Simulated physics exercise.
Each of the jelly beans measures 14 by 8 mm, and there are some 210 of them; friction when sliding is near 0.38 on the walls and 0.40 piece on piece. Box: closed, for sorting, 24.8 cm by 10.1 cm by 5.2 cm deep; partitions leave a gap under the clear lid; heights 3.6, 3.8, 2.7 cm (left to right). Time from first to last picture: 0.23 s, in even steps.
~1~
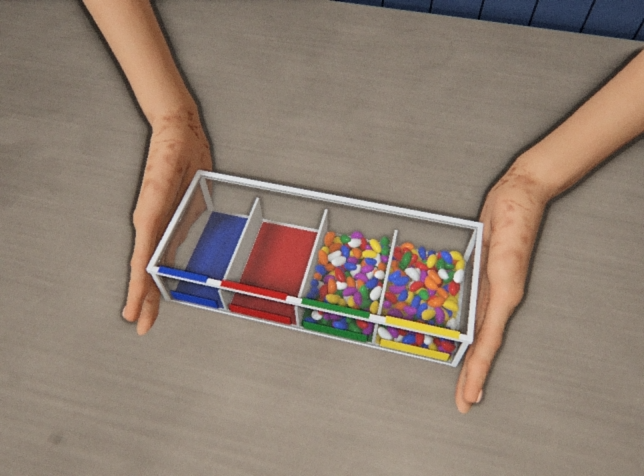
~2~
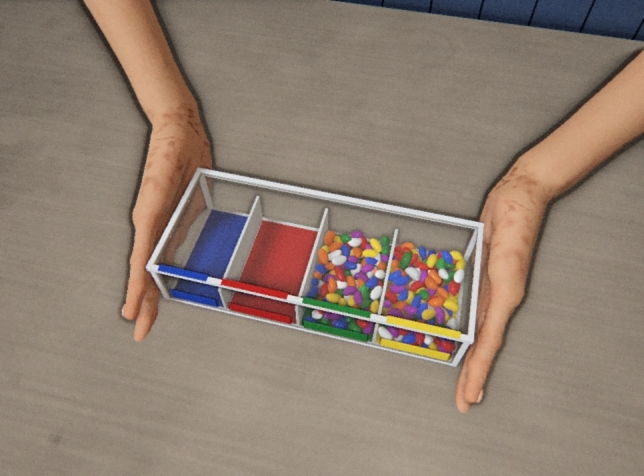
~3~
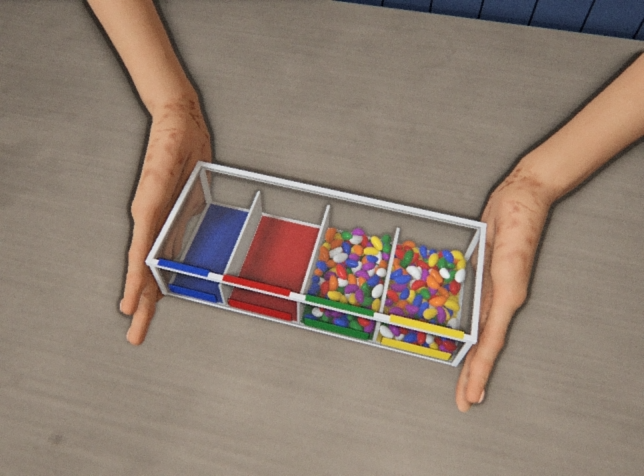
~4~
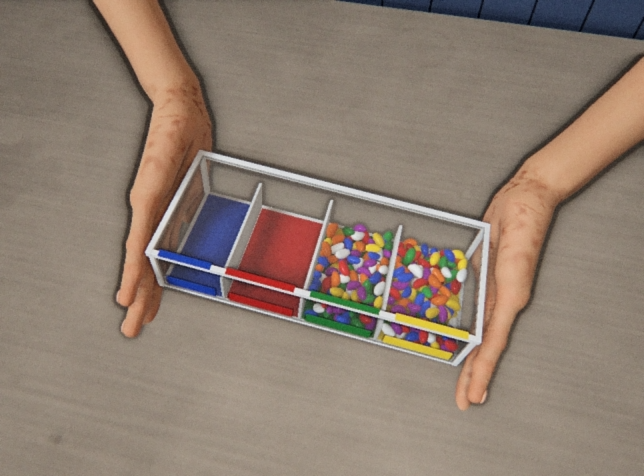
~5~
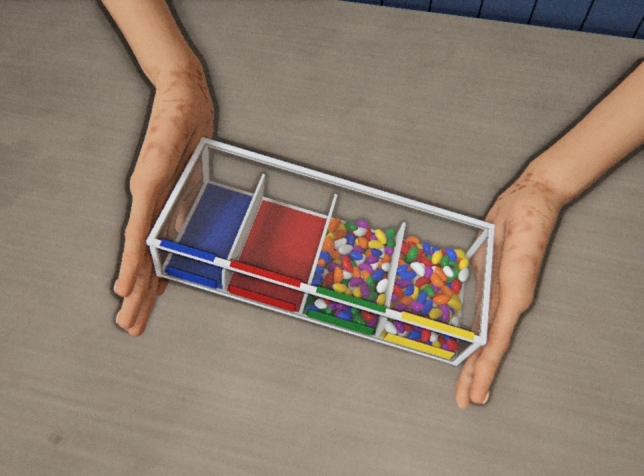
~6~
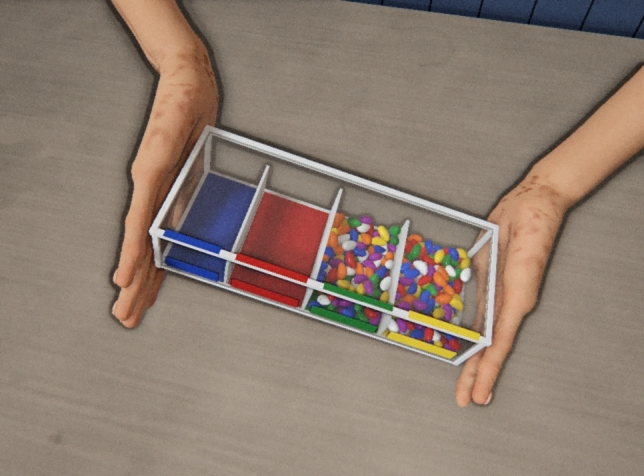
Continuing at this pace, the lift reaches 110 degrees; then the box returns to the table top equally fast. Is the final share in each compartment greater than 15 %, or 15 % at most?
My prediction: Red: Holds a share within the limit; blue: Holds a share within the limit; green: Holds a share within the limit; yellow: Holds a share past the limit.
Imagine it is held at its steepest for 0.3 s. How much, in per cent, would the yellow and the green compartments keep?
Yellow 100; green 0.
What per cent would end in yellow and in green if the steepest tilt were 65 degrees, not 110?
Result - yellow at 60 percent, green at 40 percent.
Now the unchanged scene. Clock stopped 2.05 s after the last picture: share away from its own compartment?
My estimate is some 50 percent.
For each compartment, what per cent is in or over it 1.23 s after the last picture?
You'd find red at 0, blue at 0, green at 15 and yellow at 85 per cent.
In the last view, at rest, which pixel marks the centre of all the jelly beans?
(436, 290).
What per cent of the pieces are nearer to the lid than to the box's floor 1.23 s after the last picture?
Share: Approx. 60 %.
Then, 1.23 s after the last picture, tilt 110 degrees; green 15 %, yellow 85 %.
Then, 2.05 s after the last picture, tilt 51 degrees; yellow 100 %.
Then, 2.89 s after the last picture, tilt 0 degrees; yellow 100 %.
In the end, red 0 %, blue 0 %, green 0 %, yellow 100 %.
